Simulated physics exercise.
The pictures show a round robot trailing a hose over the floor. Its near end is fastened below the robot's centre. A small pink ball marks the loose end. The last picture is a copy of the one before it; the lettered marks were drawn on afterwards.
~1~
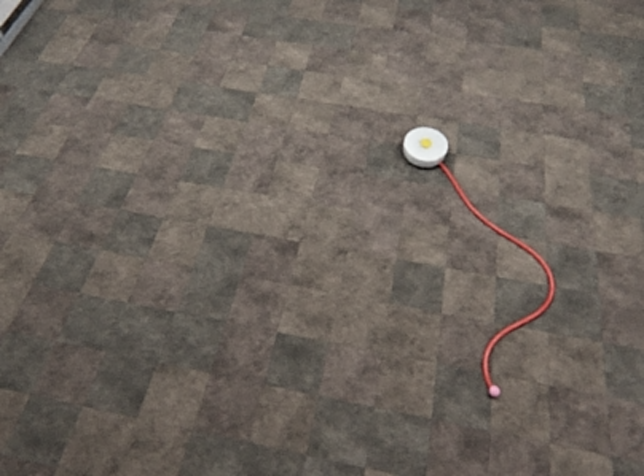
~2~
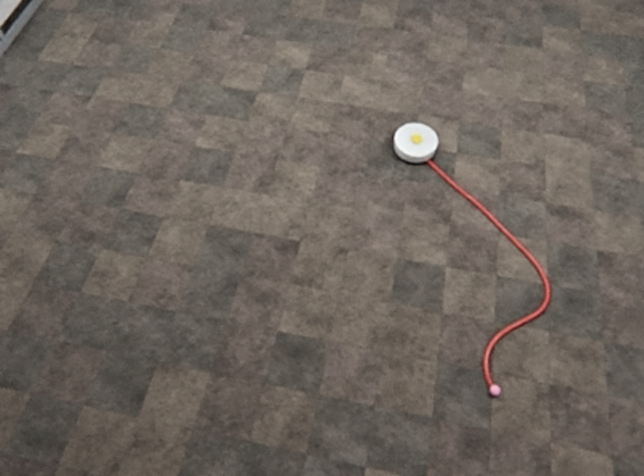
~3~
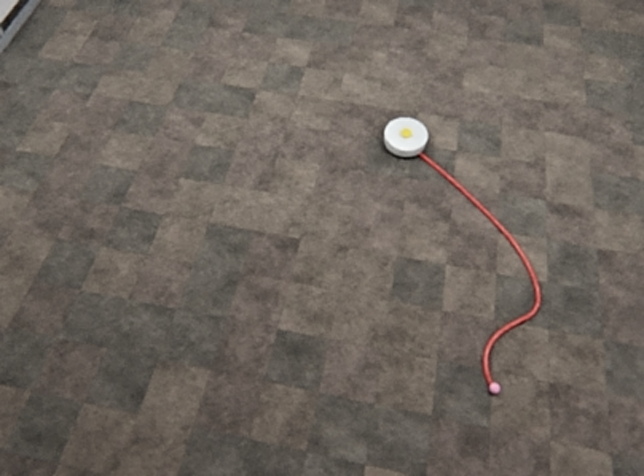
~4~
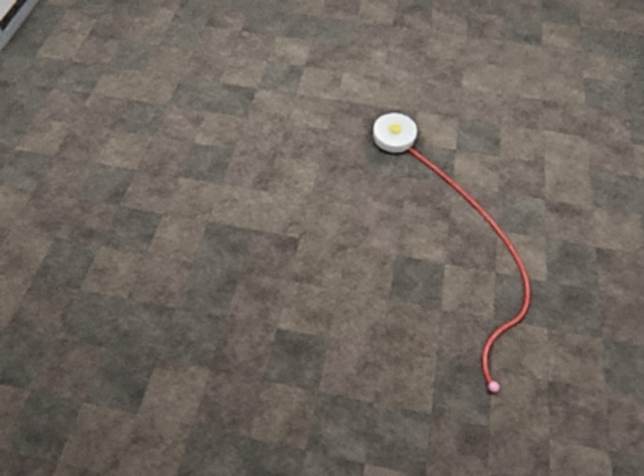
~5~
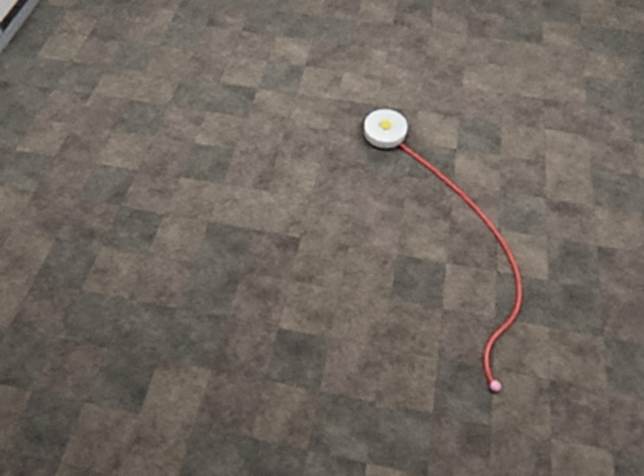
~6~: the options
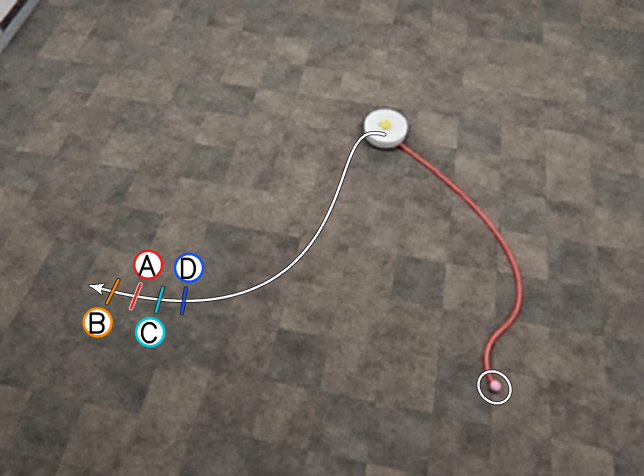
The clip shows a round white robot with a yellow centre moving slowly up and to the left across a patchwork floor, trailing a red hose whose curves straighten somewhat while its far end stays almost still.
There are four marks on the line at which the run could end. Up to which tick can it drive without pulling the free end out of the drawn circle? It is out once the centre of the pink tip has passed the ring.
Stop at C.
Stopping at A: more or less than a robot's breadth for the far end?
Less.
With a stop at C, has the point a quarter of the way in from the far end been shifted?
Yes.
On the marked copy, A at (136, 296); B at (113, 292); C at (160, 300); D at (184, 301); the ring at (494, 387); the route from (385, 135) via (290, 266) to (91, 286).
Following C. Soon after the start, robot (334, 196), middle of the hose (481, 230), free end (495, 385).
Later, robot (265, 279), middle of the hose (437, 255), free end (495, 385).
In the end, robot (157, 296), middle of the hose (342, 296), free end (493, 378); the free end is still in its ring.
As for the rest, A drags the free end to (487, 364); B drags the free end to (470, 348); D is safe but short.
